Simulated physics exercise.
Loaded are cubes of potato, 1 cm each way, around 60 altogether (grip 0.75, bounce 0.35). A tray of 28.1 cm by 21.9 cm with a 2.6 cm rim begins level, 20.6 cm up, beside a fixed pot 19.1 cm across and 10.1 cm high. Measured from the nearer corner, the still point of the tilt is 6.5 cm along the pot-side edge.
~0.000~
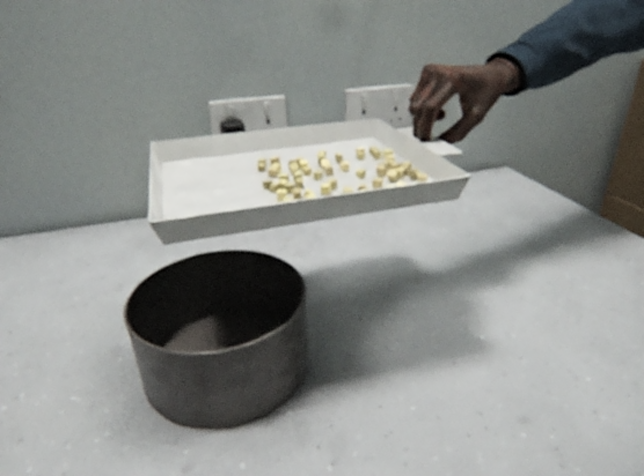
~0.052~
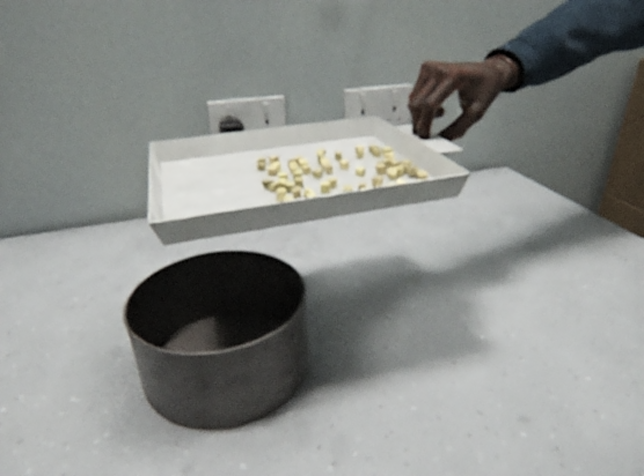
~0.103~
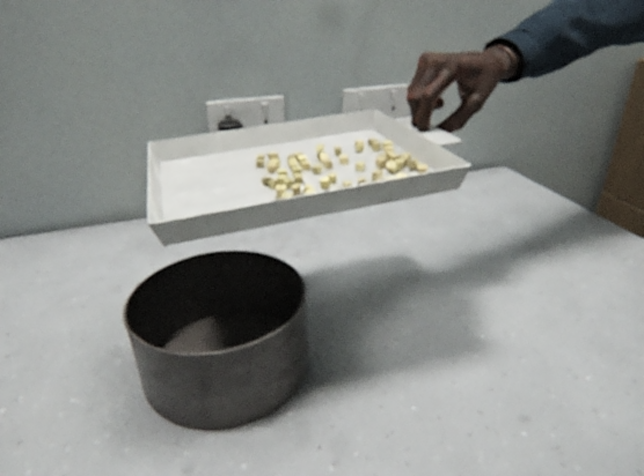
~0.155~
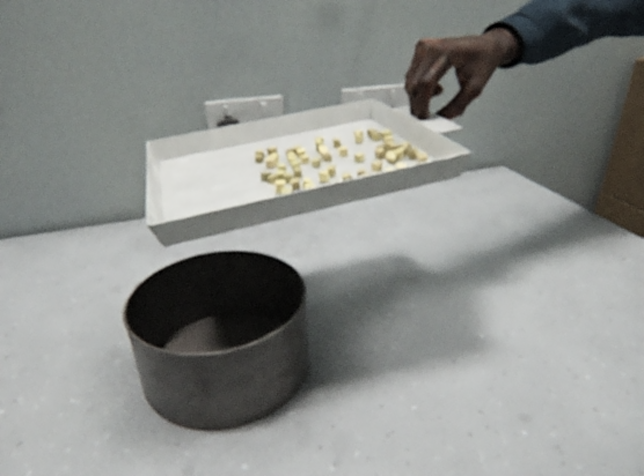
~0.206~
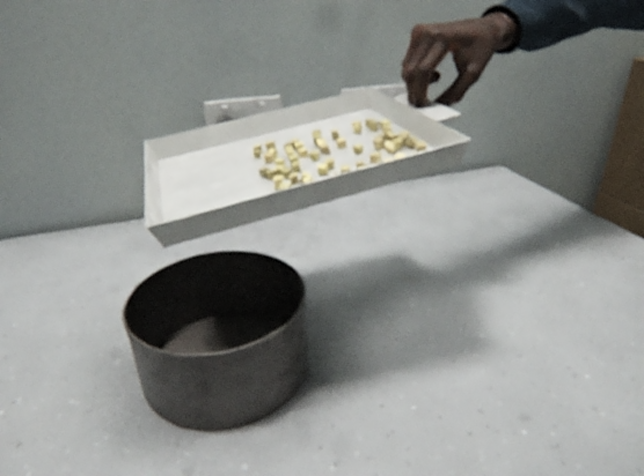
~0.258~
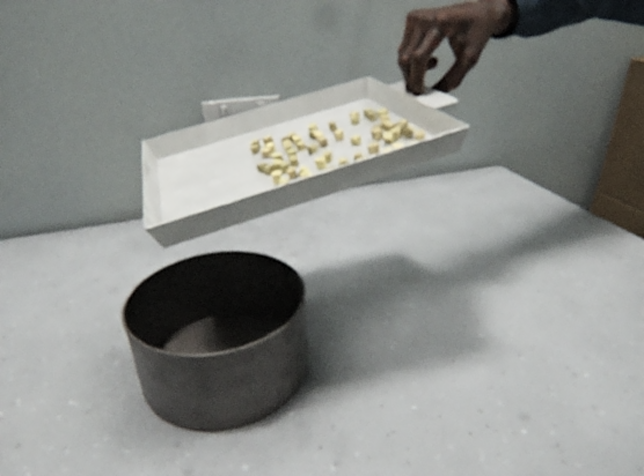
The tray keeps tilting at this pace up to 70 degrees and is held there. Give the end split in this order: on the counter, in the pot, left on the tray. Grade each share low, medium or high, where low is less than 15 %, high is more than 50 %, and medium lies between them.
Shares - counter: Medium, pot: Low, tray: High.
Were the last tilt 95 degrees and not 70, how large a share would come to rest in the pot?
30 percent.
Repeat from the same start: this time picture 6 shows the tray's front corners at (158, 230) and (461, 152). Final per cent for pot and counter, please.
Split: Pot = 10, counter = 35.
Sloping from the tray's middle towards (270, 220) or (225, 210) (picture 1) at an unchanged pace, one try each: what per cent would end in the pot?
Near 0 and 0 percent, in that order.
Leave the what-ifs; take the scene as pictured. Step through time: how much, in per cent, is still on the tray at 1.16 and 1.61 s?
In order, 75 and 65.
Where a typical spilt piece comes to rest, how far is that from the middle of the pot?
Roughly 24 cm.
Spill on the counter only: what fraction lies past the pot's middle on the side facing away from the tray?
About 100 per cent.
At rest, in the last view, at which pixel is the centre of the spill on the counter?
Somewhere around (48, 435), I'd say.
Then, at 0.80 s, tilt 39 degrees; the tray holds 100 %, the pot 0 %.
After 1.16 s, tilt 57 degrees; the tray holds 75 %, the pot 0 %.
After 1.61 s, tilt 70 degrees; the tray holds 65 %, the pot 0 %.
In the end, at 2.6 s, counter 35 %, pot 0 %, tray 65 %.
